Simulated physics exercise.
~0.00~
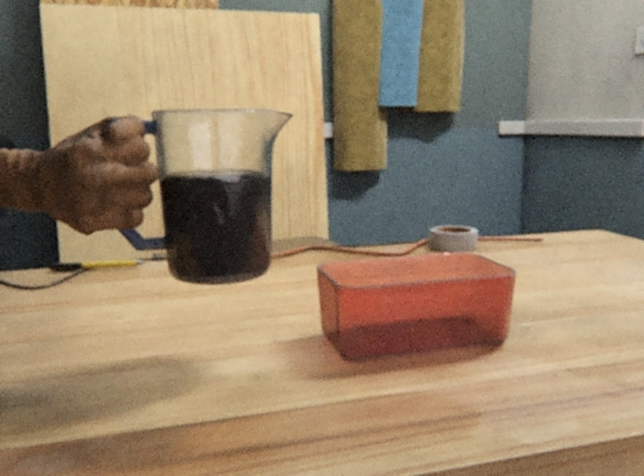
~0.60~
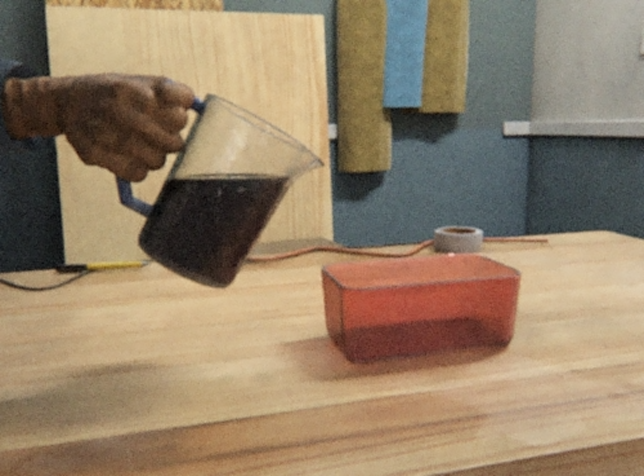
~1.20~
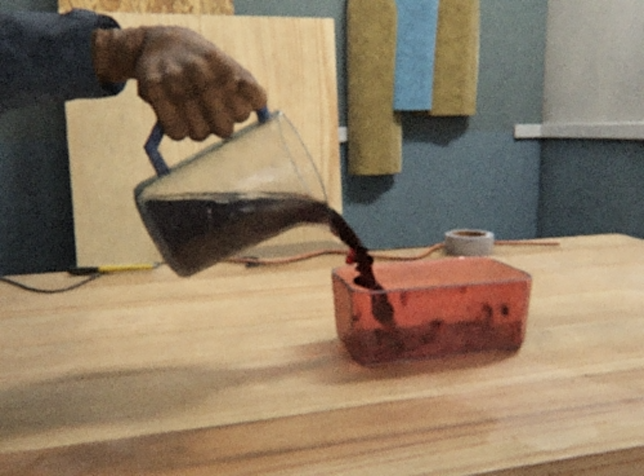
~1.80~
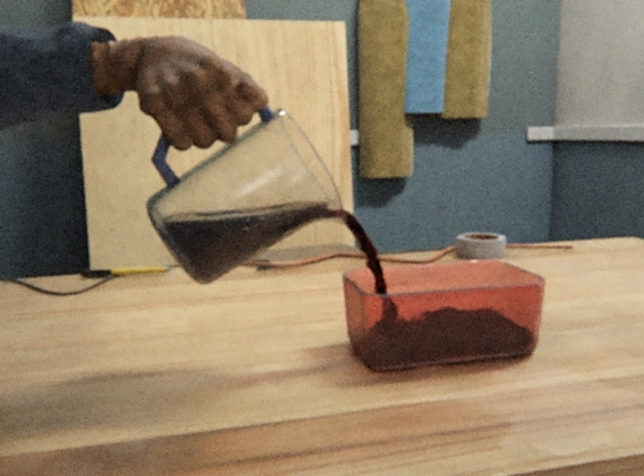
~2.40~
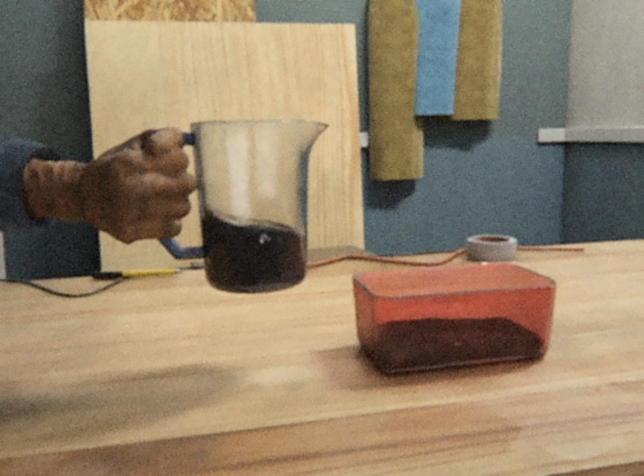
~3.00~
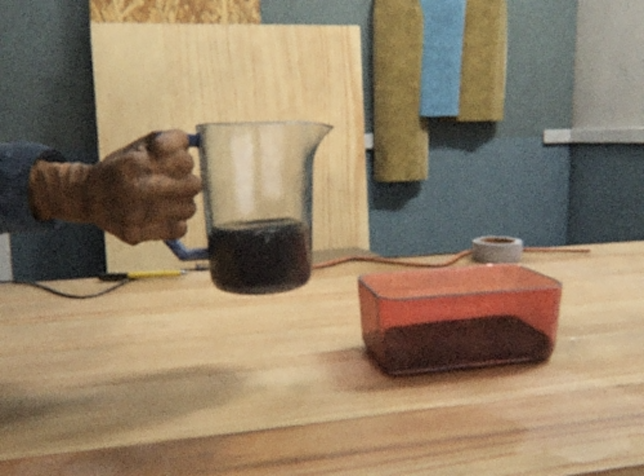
To begin with, a hand grips the blue handle of a clear pitcher partly filled with dark liquid, holding it above a wooden table, to the left of an empty, see-through red food box. The hand rises and gradually tips the pitcher to the right, toward the box. Dark liquid streams from the spout into the box, splashing and heaping unevenly inside as it collects. The hand then turns the pitcher back upright, and the remaining liquid sloshes before settling. It ends with the pitcher held level, still partly filled, and a dark pool lying in the box.
